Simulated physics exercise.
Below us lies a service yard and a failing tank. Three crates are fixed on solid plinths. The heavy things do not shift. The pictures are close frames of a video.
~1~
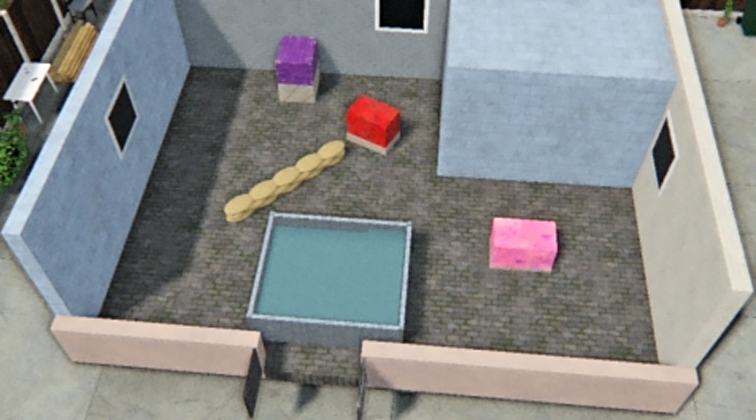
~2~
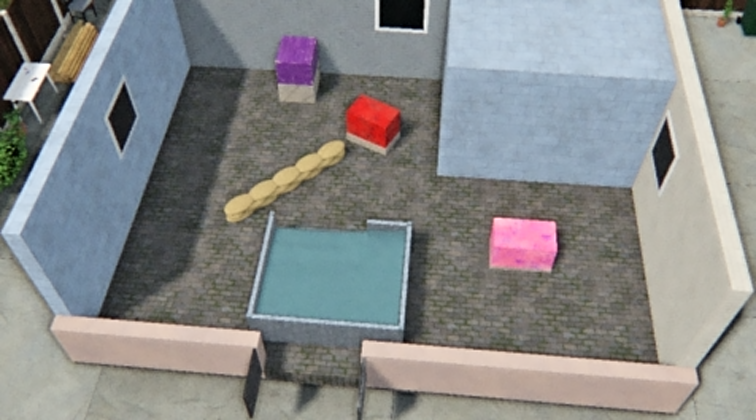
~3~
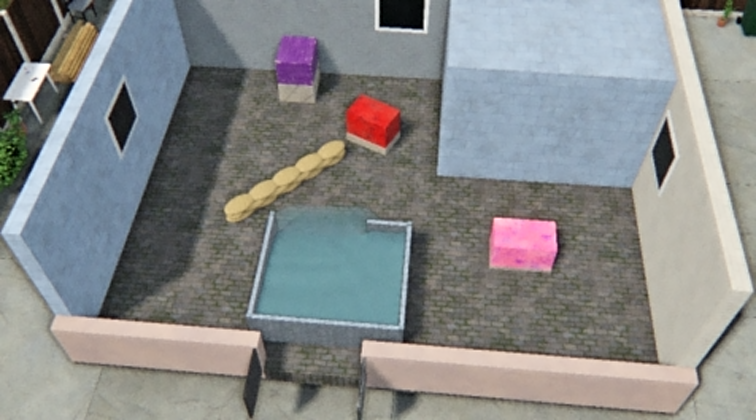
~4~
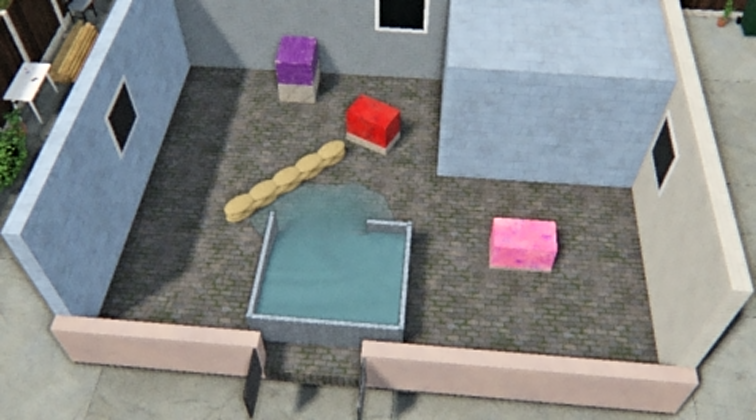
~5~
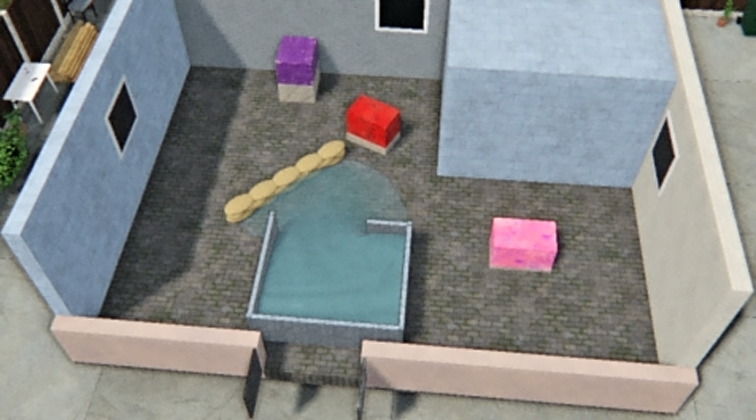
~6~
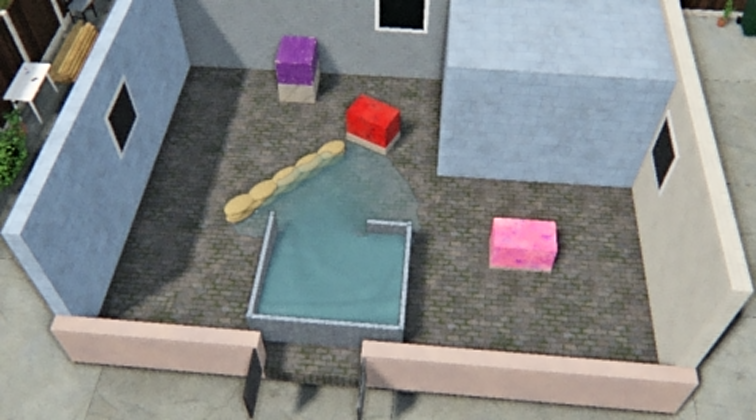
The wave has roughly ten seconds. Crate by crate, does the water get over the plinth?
In the end: The purple crate stays dry; the pink crate gets wet; the red crate gets wet.
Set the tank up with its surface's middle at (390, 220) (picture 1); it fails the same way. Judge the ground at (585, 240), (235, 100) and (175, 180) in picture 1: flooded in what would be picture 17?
As listed: Free of water, wet, clear.
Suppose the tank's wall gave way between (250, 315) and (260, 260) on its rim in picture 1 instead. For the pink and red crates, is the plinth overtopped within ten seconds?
Then: The pink crate stays dry, the red crate escapes it.
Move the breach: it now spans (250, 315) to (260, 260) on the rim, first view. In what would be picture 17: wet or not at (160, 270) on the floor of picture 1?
Verdict: Under water.
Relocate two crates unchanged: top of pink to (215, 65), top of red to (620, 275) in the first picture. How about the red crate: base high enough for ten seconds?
In short: The red one keeps dry.
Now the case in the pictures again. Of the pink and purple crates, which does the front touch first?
The purple one.
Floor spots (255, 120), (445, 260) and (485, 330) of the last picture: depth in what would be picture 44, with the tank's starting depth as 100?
About 2, 2 and 2 per cent.
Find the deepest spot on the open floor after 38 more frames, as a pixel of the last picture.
Near (326, 84).
A moment on, water covers 15 % of the floor; the purple crate not reached, the pink crate not reached, the red crate water round its plinth.
Next, water covers 30 % of the floor; the purple crate water round its plinth, the pink crate not reached, the red crate water round its plinth.
Then, water covers 60 % of the floor; the purple crate water round its plinth, the pink crate water round its plinth, the red crate water round its plinth.
Later, water covers 85 % of the floor; the purple crate water round its plinth, the pink crate water round its plinth, the red crate water round its plinth.
In the end, water covers 95 % of the floor; the purple crate stayed above the water, the pink crate was topped, the red crate was topped.
